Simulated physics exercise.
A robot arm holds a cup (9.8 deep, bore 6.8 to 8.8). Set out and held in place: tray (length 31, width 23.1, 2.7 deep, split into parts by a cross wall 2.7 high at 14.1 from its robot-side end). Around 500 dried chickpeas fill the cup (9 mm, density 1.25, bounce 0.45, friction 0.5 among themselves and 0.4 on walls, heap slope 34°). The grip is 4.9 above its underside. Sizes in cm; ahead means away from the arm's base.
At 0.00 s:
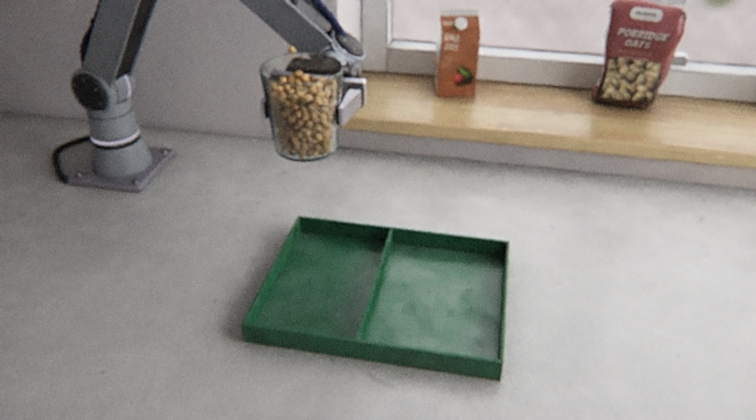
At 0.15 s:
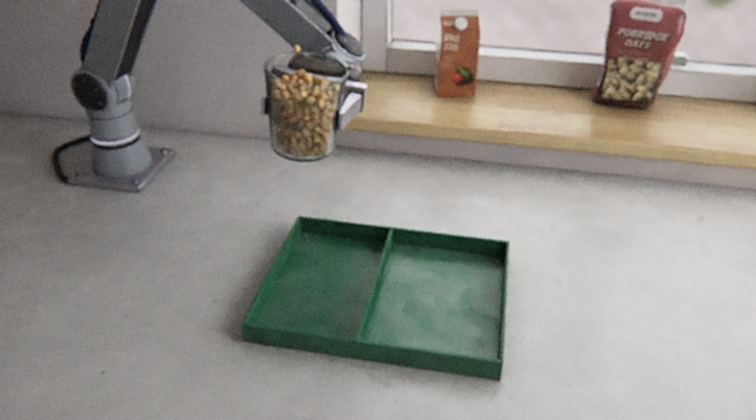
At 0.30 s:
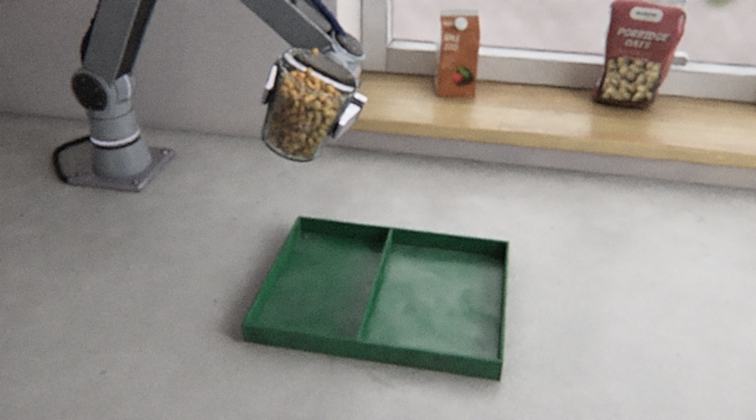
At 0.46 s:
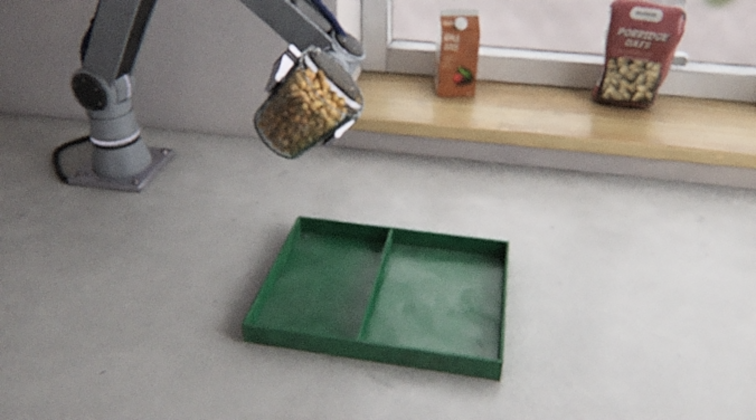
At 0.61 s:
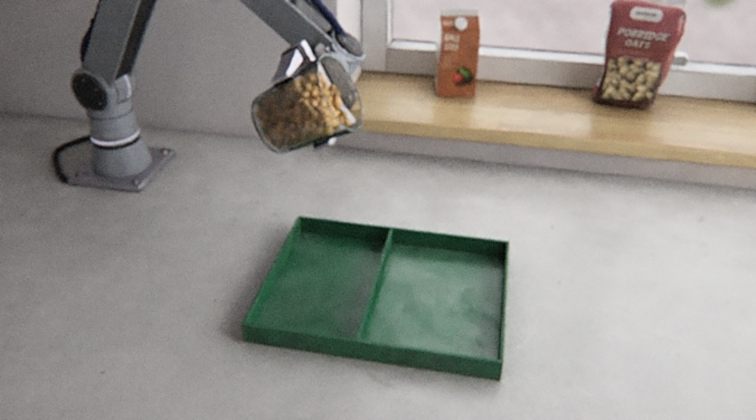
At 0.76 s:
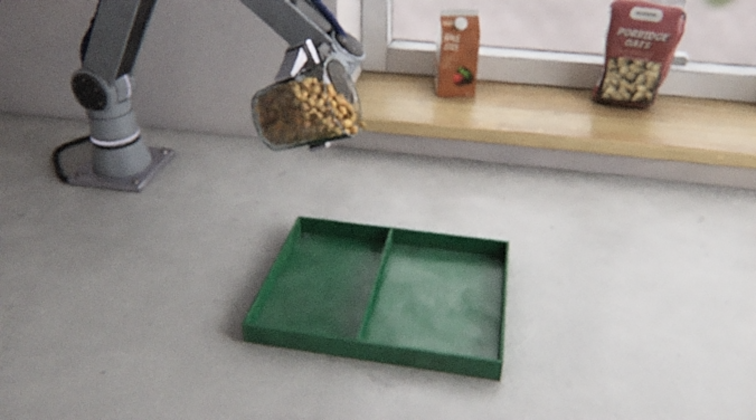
A grey robot arm at the upper left grips a clear cup full of golden-brown chickpeas above a pale grey tabletop, seen from a raised, unmoving viewpoint. Below sits an empty green tray split in two by a divider, with an orange carton and a red oats packet on a wooden windowsill behind. The arm steadily tilts the cup rightward until it lies nearly sideways, the chickpeas shifting toward its rim.
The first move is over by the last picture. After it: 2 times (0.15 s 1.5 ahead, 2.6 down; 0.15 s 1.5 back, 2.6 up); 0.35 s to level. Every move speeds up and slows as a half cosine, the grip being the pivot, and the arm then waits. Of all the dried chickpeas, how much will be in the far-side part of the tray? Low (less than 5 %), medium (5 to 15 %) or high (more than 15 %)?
Answer: Low; less than 5 % of the dried chickpeas finish in the far-side part of the tray.
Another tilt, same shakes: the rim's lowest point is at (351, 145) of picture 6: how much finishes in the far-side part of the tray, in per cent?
Some 30 per cent.
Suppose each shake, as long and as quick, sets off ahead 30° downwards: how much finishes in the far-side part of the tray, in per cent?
About 5 per cent.
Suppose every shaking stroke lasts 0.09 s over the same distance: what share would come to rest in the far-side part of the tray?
Then about 10 per cent.
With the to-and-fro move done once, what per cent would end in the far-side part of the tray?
In that case some 0 per cent.
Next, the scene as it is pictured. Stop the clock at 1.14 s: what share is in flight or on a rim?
Some 0 per cent.
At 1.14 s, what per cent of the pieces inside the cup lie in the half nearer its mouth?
About 45 per cent.
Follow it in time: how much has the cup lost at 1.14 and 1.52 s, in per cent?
In turn: 0, 0.
After 1.14 s, tilted 67° forward, highest piece 28 above the table; 486 in the cup, 8 in the far-side part, 1 in flight or on a rim.
After 1.52 s, tilted 38° forward, highest piece 29 above the table; 484 in the cup, 9 in the far-side part, 2 in flight or on a rim.
After 1.91 s, level, highest piece 31 above the table; 484 in the cup, 11 in the far-side part.
After 2.96 s, level, highest piece 31 above the table; 484 in the cup, 11 in the far-side part.
In the end, 484 in the cup, 11 in the far-side part. That is 2 % in the far-side part of the tray.
